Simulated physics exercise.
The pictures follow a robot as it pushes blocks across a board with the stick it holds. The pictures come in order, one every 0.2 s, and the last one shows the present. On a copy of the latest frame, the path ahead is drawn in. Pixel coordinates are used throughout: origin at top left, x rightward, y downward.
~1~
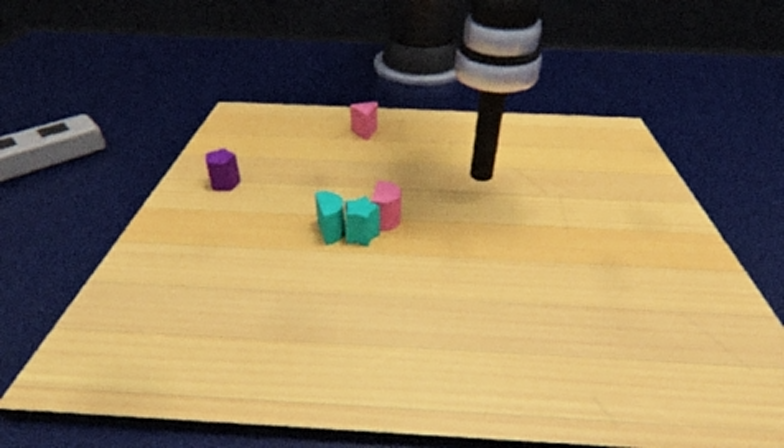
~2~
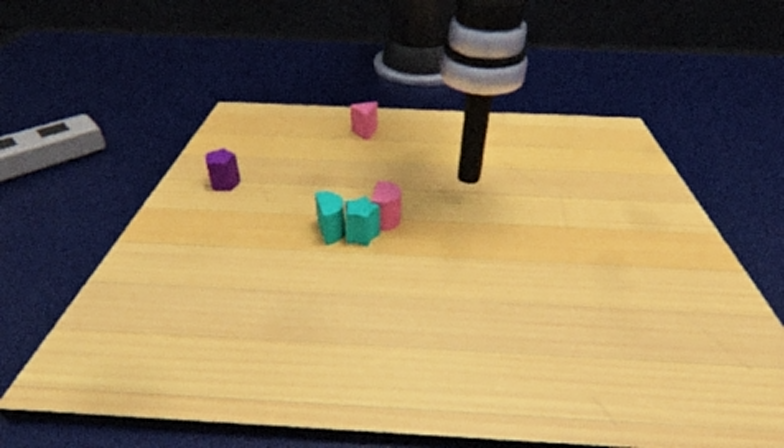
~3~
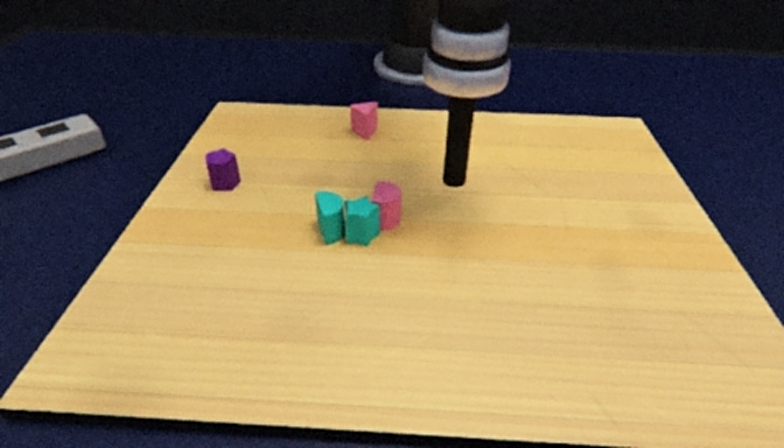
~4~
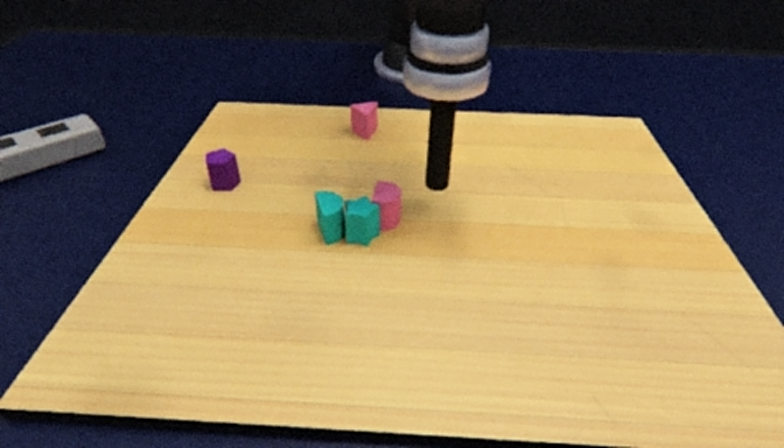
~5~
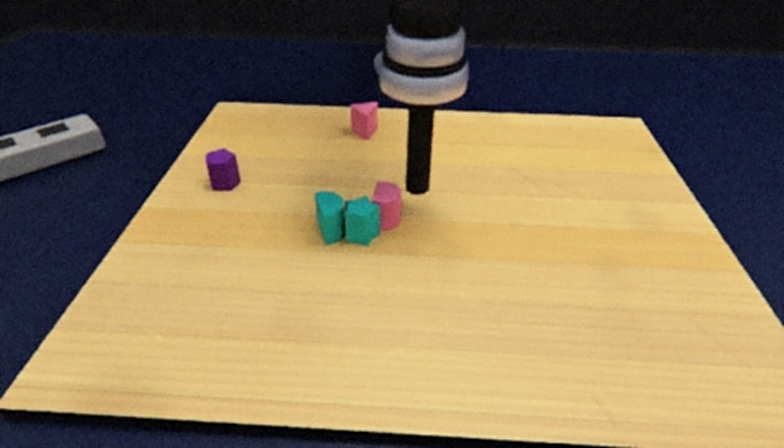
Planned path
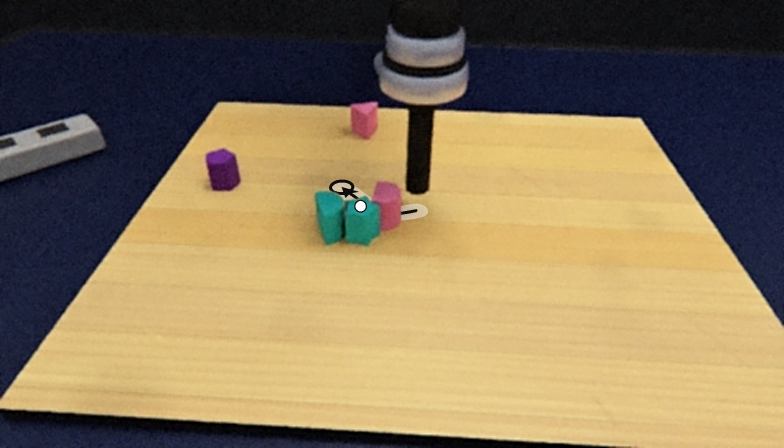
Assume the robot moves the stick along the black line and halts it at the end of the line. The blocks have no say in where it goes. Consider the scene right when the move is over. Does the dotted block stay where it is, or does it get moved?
The block you're asking about gets moved.
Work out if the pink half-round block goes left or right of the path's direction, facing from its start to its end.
The answer is left.
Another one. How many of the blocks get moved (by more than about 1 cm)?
By the end of the path, two blocks have moved more than about a centimetre.
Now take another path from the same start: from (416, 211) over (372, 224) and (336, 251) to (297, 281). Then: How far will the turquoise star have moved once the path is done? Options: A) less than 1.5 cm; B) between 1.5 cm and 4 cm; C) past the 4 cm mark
I'll go with C - past the 4 cm mark.
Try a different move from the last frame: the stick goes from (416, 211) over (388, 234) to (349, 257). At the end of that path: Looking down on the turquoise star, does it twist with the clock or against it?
Seen from above, its turn is clockwise.
The line goes from (416, 211) over (385, 213) and (360, 201) to (342, 187); the dot is on the turquoise star.
What follows on the original path. One third of the way, stick at (385, 191); turquoise star at (351, 213), turned 25° clockwise; pink half-round block at (370, 198), turned 50° anticlockwise.
Two thirds of the way, stick at (360, 179); turquoise star at (351, 214), turned 30° clockwise; pink half-round block at (368, 197), turned 60° anticlockwise.
At the end, stick at (341, 166); turquoise half-round block unmoved; turquoise star at (351, 214), turned 30° clockwise; pink half-round block at (368, 197), turned 60° anticlockwise.
